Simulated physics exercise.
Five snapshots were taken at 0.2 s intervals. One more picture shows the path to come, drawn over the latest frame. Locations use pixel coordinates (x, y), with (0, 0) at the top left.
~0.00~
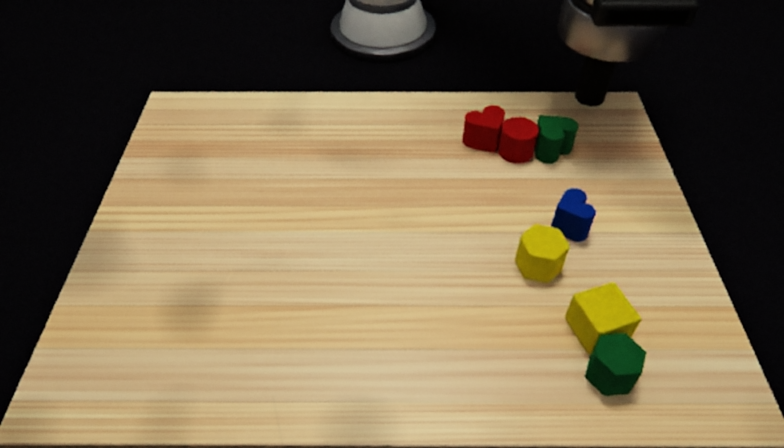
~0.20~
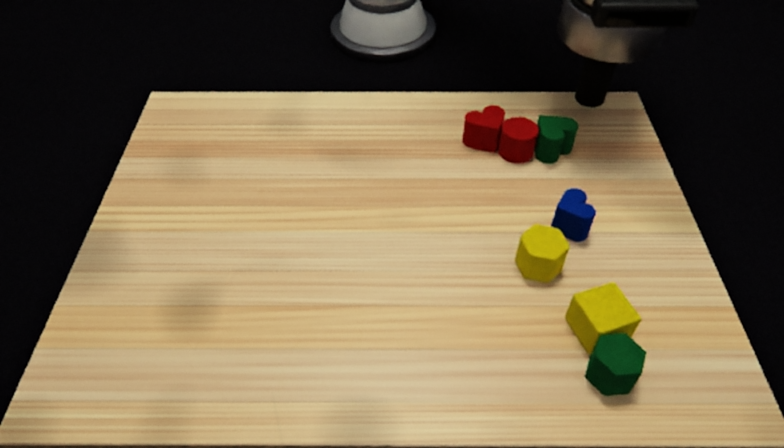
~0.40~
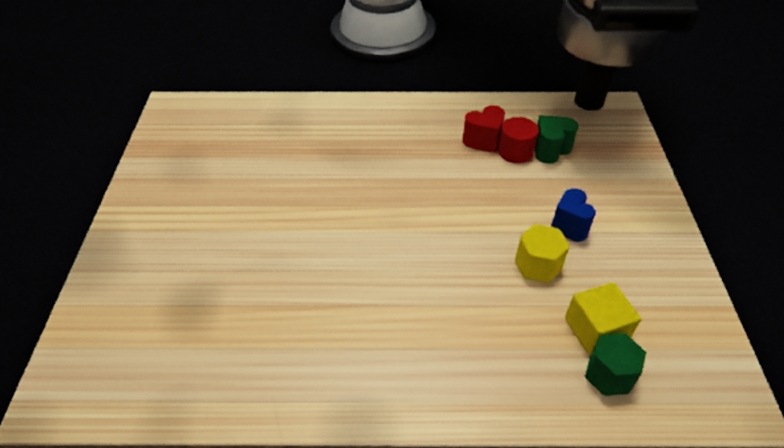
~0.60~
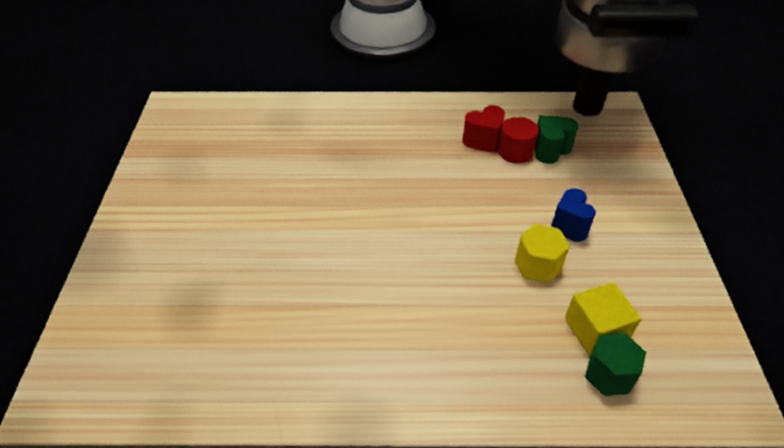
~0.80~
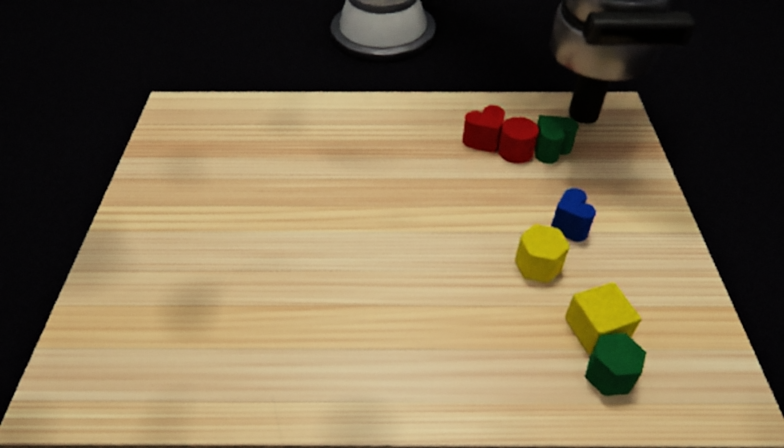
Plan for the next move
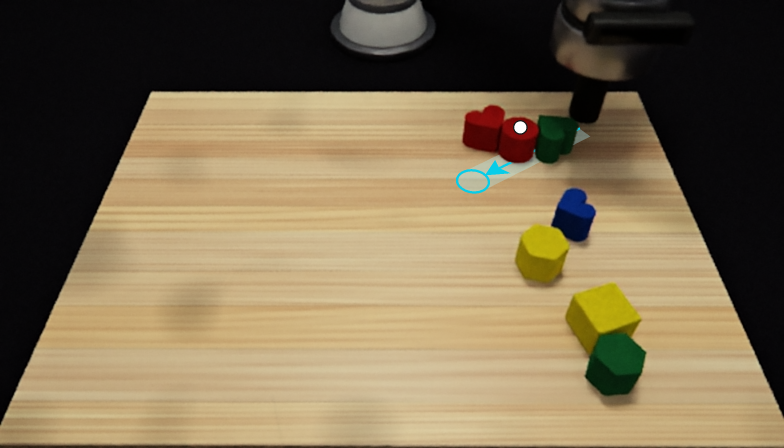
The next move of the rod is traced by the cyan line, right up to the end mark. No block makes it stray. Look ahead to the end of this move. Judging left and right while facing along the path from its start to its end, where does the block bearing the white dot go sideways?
To the right.
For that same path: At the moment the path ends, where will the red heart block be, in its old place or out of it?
Shifted out of place.
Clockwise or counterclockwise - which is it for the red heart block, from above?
That block twists clockwise.
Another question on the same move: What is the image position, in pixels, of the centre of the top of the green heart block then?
Roughly at (543, 154).
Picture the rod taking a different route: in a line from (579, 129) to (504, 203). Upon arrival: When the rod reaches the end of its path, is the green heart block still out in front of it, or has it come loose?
Ahead.
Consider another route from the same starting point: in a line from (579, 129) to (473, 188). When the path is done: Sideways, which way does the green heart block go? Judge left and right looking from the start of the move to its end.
It shifts leftward.
Drawn move, from (579, 129) directly to (473, 181); the dot is on the red disc.
What follows on the original path. One third of the way, rod (549, 132); red disc (517, 130); green heart block (551, 142).
Two thirds of the way, rod (513, 149); red heart block (478, 117), turned 40° clockwise; red disc (481, 142); green heart block (543, 154), turned 40° anticlockwise.
At the end, rod (475, 167); red heart block (478, 117), turned 40° clockwise; red disc (442, 148); green heart block (543, 154), turned 40° anticlockwise.
